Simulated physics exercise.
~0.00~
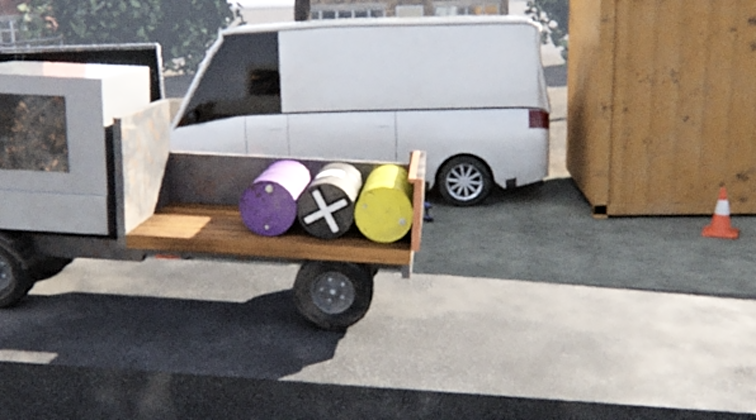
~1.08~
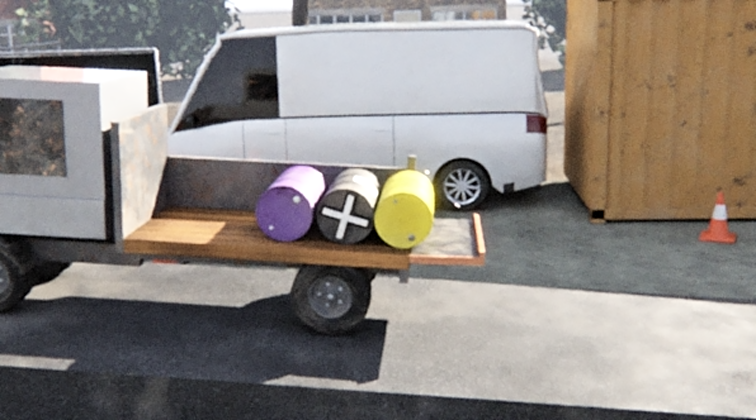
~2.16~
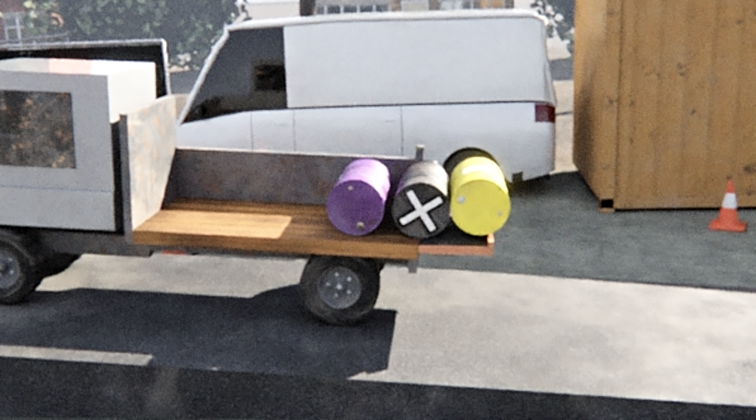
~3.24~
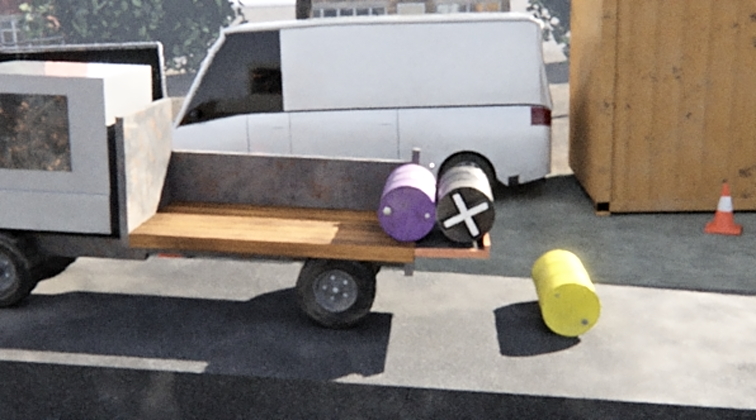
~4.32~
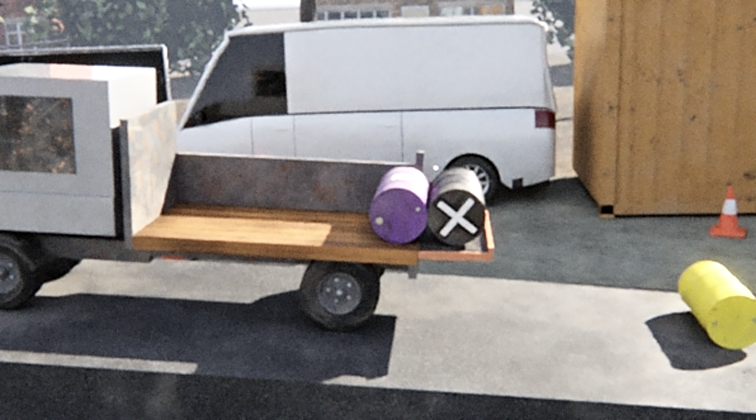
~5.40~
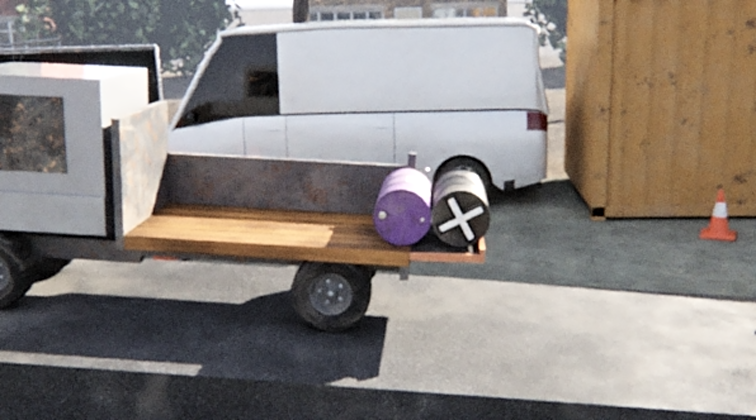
Three drums roll right onto the lowered tailgate, and only the yellow one drops off.
